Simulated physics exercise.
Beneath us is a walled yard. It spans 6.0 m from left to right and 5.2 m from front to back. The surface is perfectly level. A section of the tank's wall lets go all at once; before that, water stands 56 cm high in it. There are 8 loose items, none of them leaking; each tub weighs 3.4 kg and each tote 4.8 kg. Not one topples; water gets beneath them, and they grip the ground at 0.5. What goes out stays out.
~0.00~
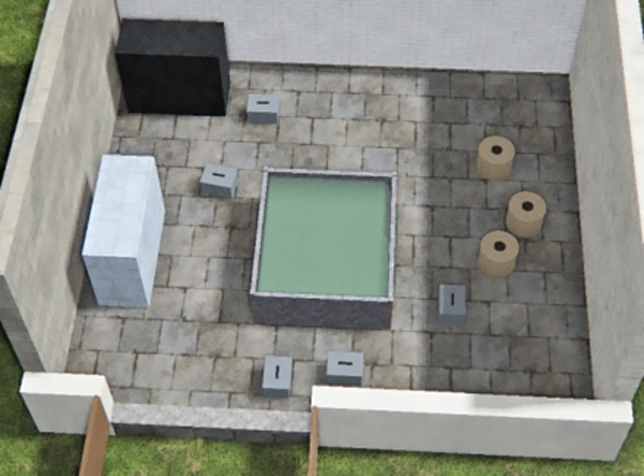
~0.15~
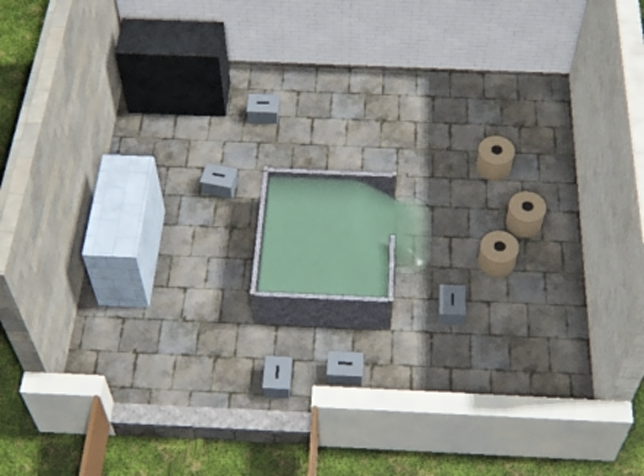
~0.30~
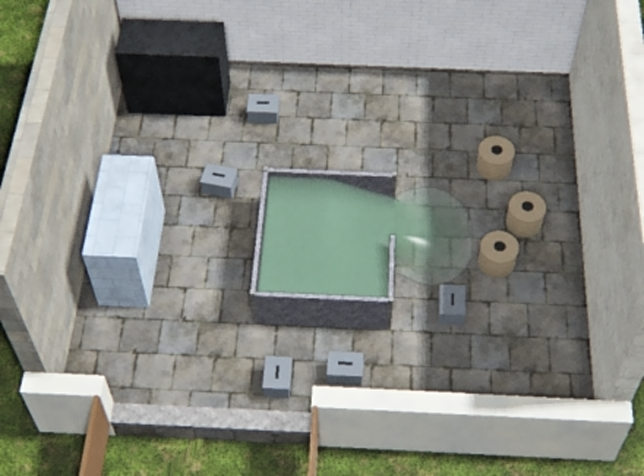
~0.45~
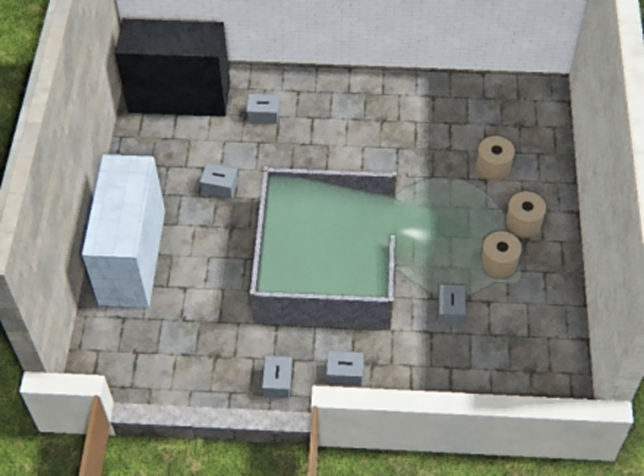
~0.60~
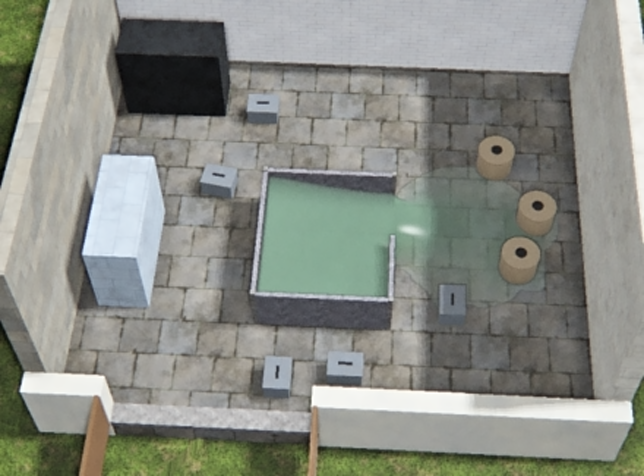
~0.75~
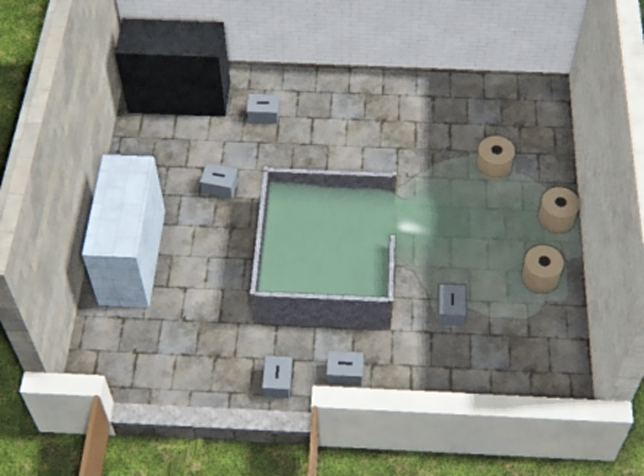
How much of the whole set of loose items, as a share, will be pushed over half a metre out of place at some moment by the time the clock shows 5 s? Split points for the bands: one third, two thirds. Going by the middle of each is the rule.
An in-between fraction is pushed that far, a third or more but below two thirds.
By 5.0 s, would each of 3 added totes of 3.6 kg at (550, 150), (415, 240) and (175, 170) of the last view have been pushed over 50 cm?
Taking them one by one: It goes beyond, then it goes beyond, then it stays within.
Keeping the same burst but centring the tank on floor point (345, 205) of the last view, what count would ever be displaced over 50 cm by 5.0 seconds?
Count: 3.
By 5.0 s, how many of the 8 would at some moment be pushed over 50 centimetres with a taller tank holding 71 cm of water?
6.
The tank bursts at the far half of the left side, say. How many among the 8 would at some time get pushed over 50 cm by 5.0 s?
In that case 2 of them.
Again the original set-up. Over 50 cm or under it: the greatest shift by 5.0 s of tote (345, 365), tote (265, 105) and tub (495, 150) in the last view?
In order: Farther, not as far and farther.
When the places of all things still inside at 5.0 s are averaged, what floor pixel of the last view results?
Mean floor pixel: About (305, 238).
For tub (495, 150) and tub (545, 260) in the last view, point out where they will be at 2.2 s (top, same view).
They end up about (547, 60) and (544, 374) in the last view.
After 1.1 s 2 of 8 are over 50 cm from their spots; 2 afloat.
After 2.2 s 3 of 8 are over 50 cm from their spots; 3 afloat.
After 3.5 s 3 of 8 are over 50 cm from their spots; 2 afloat.
After 5.0 s 5 of 8 are over 50 cm from their spots, and 5 have been at some point; 4 afloat.
